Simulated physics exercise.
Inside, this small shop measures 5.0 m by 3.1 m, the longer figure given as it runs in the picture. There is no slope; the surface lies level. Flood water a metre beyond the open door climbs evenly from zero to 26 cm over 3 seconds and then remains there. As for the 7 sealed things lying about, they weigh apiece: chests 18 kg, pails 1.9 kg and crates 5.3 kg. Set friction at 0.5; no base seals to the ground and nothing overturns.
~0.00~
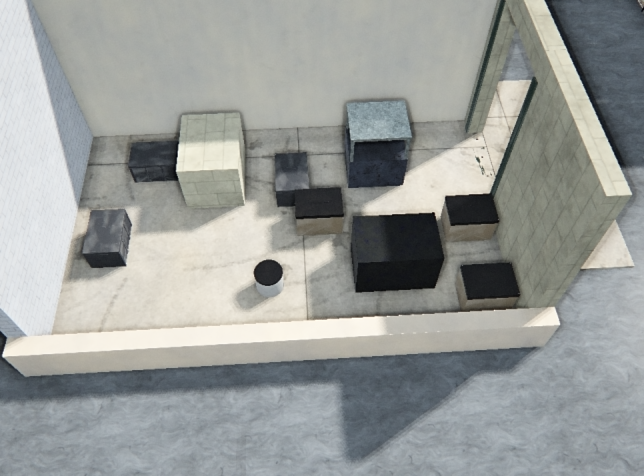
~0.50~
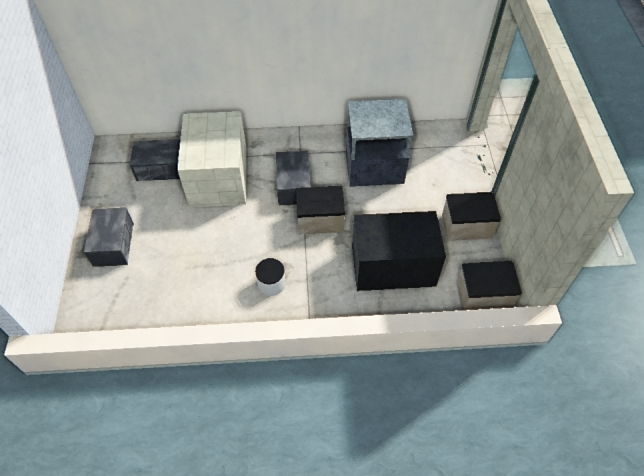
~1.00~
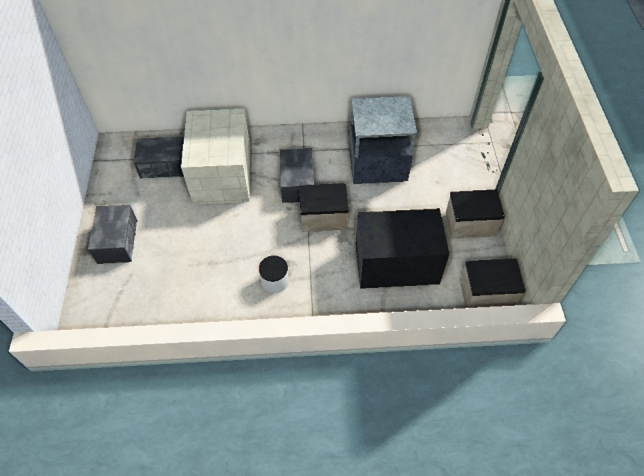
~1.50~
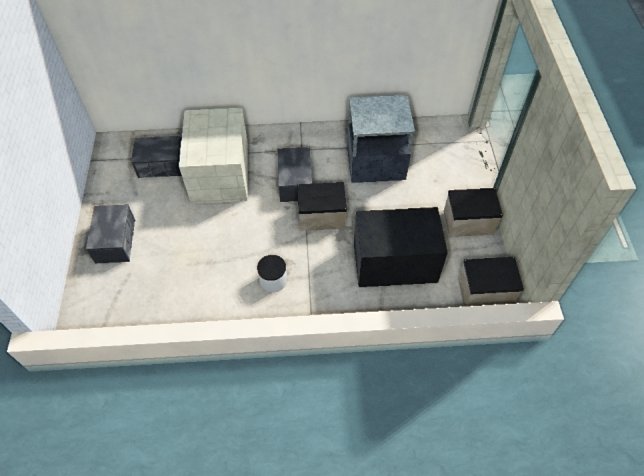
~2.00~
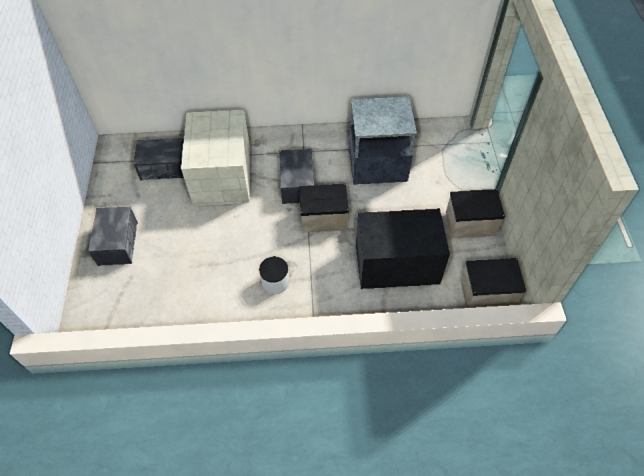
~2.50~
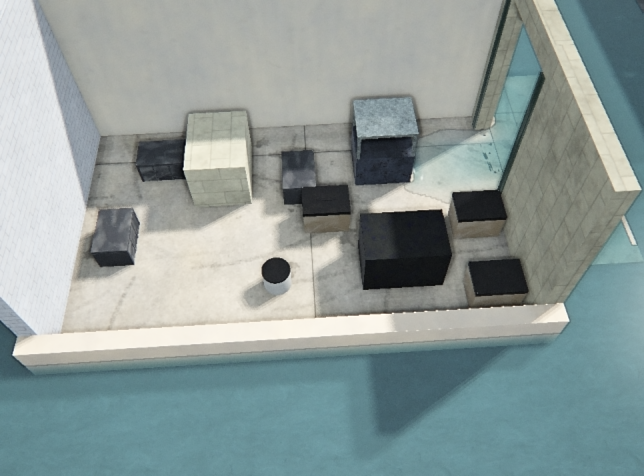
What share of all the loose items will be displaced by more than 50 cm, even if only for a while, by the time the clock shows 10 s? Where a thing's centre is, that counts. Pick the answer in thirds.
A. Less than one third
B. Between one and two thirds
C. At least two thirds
Answer: B.
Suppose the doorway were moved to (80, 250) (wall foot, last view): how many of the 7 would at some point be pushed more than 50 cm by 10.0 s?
Result: 7.
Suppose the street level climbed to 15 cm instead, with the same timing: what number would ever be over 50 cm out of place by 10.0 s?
Count: 1.
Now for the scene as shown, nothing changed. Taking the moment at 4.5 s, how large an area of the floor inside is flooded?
Wet area: Approx. 7.0 m2.
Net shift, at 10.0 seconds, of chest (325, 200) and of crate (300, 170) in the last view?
Respectively 200 and 200 centimetres.
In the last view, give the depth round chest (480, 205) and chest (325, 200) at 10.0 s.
Around 12 cm and 14 cm.
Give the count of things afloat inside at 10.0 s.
At that time the total is 7.
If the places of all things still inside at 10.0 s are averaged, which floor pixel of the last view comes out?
(250, 257).
After 3.5 s 0 of 7 are over 50 cm from their spots; 0 afloat.
After 4.5 s 0 of 7 are over 50 cm from their spots; 0 afloat.
After 7.0 s 3 of 7 are over 50 cm from their spots; 4 afloat.
After 10.0 s 3 of 7 are over 50 cm from their spots, and 4 have been at some point; 7 afloat.
